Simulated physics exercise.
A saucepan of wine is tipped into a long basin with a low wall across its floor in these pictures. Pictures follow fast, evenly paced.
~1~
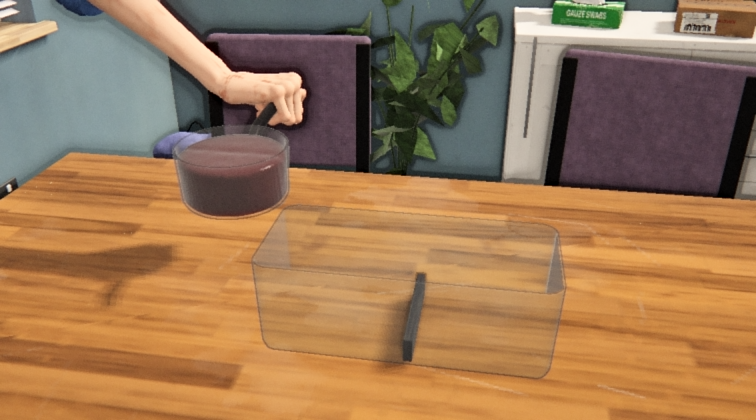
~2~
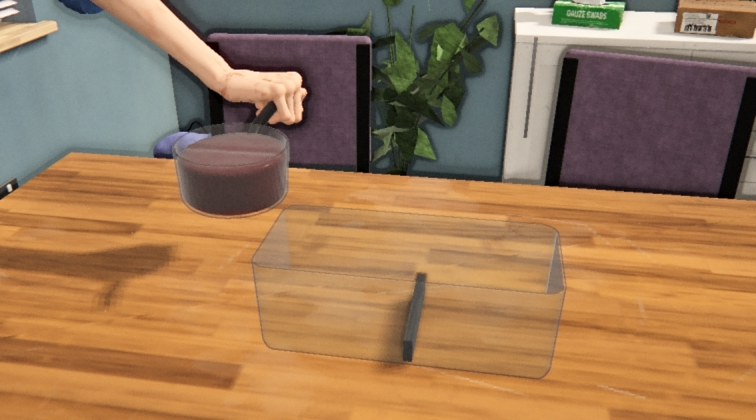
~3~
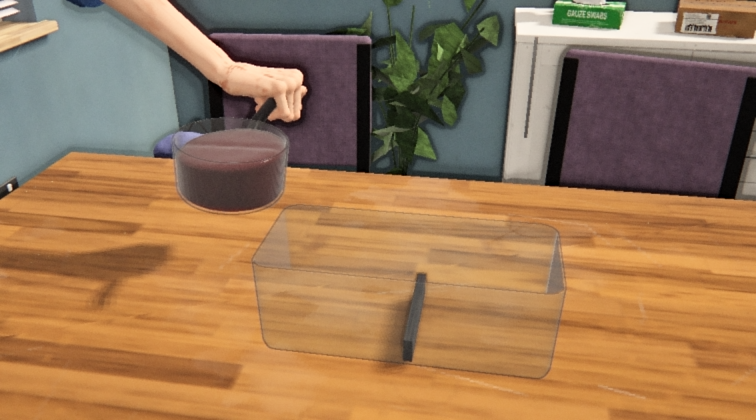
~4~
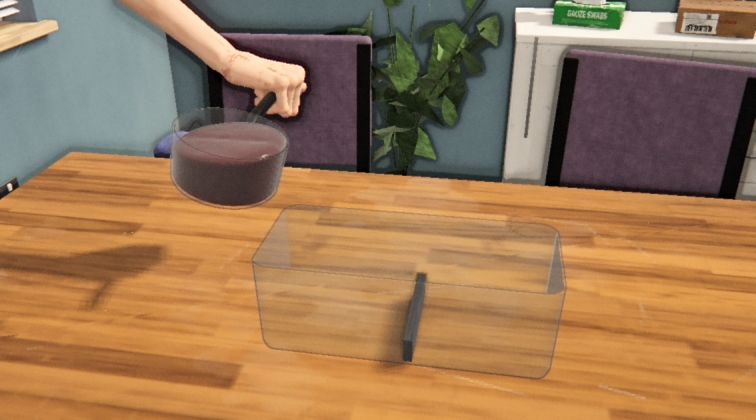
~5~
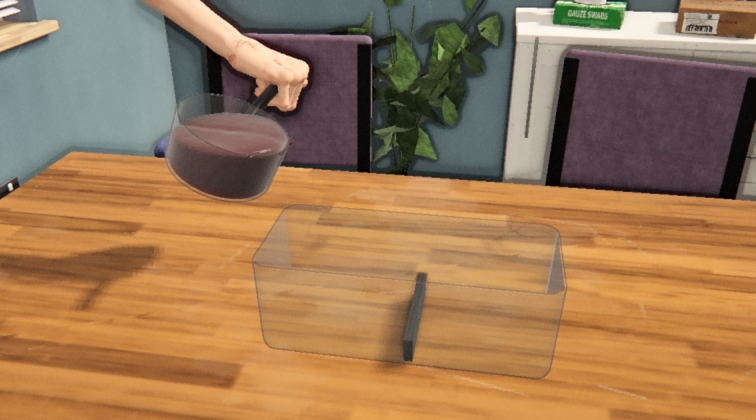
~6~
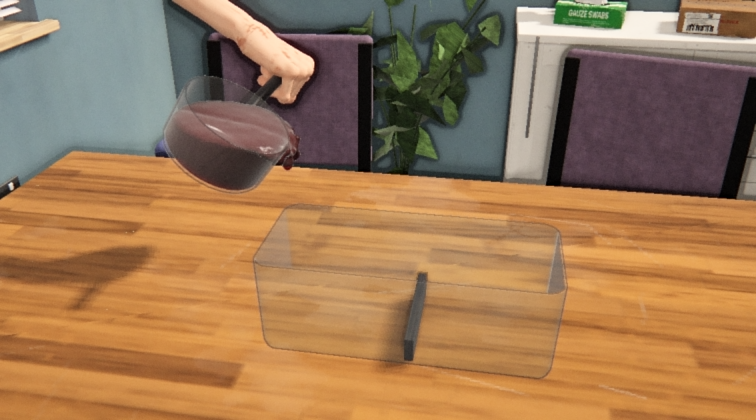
A hand tilting a clear saucepan of dark red wine rightward above a wooden table, wine starting over its rim near a clear basin.
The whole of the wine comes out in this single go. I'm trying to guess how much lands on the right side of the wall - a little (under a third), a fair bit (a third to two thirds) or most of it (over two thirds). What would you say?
I would say a little, under a third.
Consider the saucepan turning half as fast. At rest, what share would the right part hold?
I'd put it at some 15 percent.
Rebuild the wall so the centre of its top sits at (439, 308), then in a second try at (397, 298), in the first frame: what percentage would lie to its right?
The first gives 15 %, the second 35 %.
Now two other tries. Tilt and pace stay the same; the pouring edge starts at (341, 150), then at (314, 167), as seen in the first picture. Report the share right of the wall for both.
Close to 70 % for the first start and close to 45 % for the second.
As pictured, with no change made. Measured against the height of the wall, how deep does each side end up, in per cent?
60 left, 20 right, give or take.
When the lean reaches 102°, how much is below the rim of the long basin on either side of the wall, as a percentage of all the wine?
On the left 20 per cent, on the right 0 per cent.
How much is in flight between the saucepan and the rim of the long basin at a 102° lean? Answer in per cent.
Around 55 in a hundred.
A moment on, the saucepan is tipped right over and 26 per cent is still to pour, 18 is left of the wall and 0 right of it.
Next, the saucepan is tipped right over and 1 per cent is still to pour, 80 is left of the wall and 11 right of it.
Then the saucepan is tipped right over and 0 per cent is still to pour, 79 is left of the wall and 14 right of it.
Later the saucepan is tipped right over and 0 per cent is still to pour, 76 is left of the wall and 19 right of it.
In the end 68 per cent lies left of the wall, 26 right of it and 6 outside.
